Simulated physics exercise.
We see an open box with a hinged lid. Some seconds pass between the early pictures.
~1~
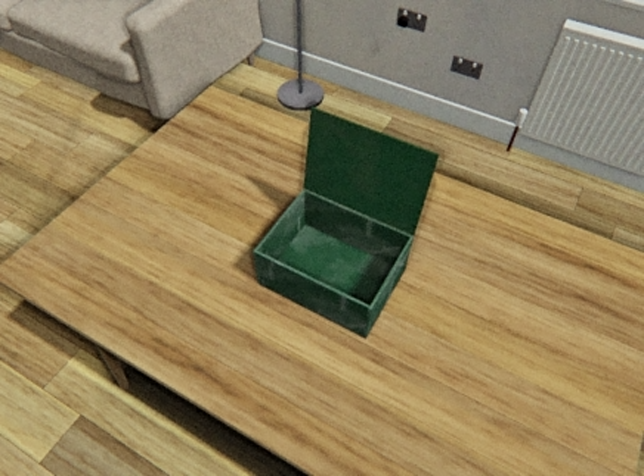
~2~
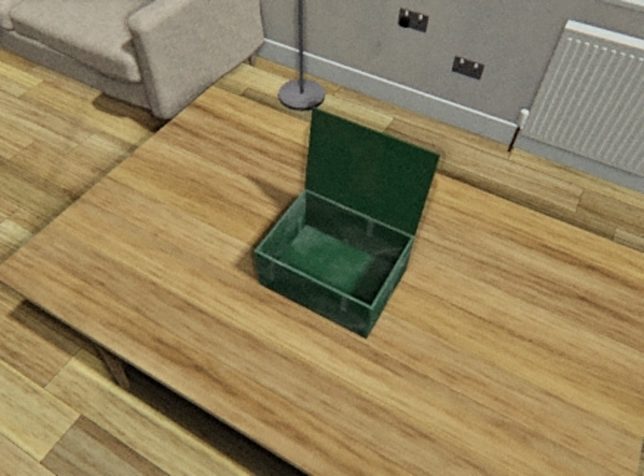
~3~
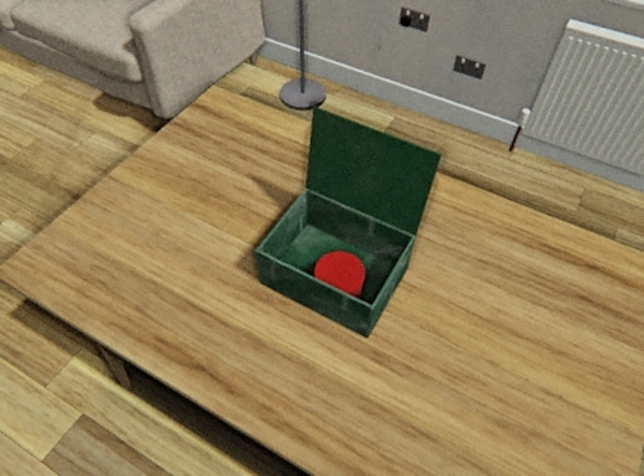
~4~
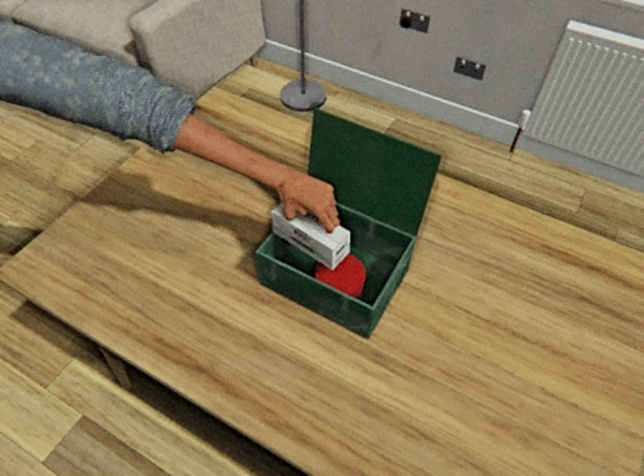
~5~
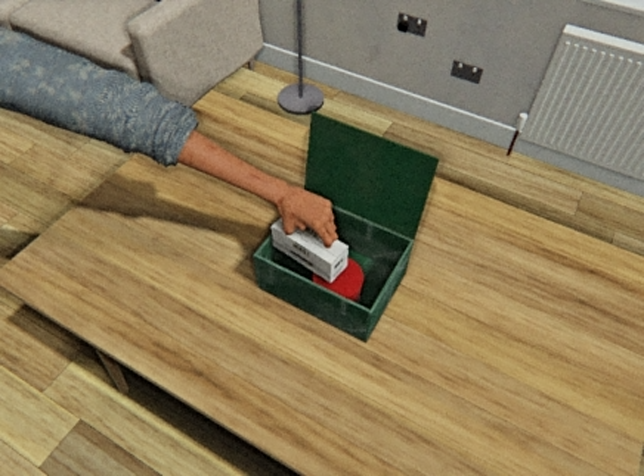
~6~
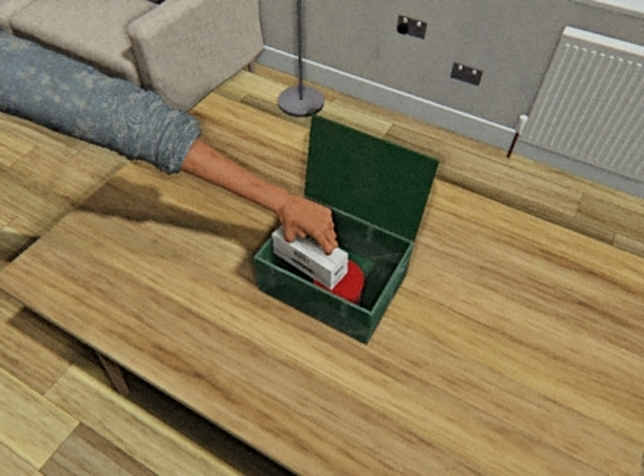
A hand in a blue-grey patterned sleeve reaches in from the left and lowers a white carton slightly inside an open green box, after a red, rounded object has appeared there. The box sits on a wooden table with its hinged lid raised, near a beige sofa, lamp base and white radiator. The living room is seen from above, the view shifting barely.
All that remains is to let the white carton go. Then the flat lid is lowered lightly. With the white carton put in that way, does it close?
As it turns out, it is held up.
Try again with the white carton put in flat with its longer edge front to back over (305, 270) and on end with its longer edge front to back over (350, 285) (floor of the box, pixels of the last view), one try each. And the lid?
In the first case it shuts flat; in the second case it will not close.
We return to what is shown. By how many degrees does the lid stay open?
About 14°.
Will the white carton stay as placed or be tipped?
It keeps its pose.
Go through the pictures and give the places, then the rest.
In the first picture, the last thing is not in view yet.
In the second picture, the last thing is not in view yet.
In the third picture, the last thing is not in view yet; red tub (339, 282).
The fourth picture shows on its way; white carton (310, 232).
The fifth picture shows on its way; white carton (309, 246).
The sixth picture shows in place under the hand; white carton (310, 253).
Then, 1.40 s after the last picture, lid 72° above the rim; white carton tipped 15° from how it was near (308, 255).
Then, 1.80 s after the last picture, lid 40° above the rim; white carton tipped 15° from how it was near (308, 255).
At rest, lid 14° above the rim; both in place. Seen from the same camera at the end, white carton near (309, 254).
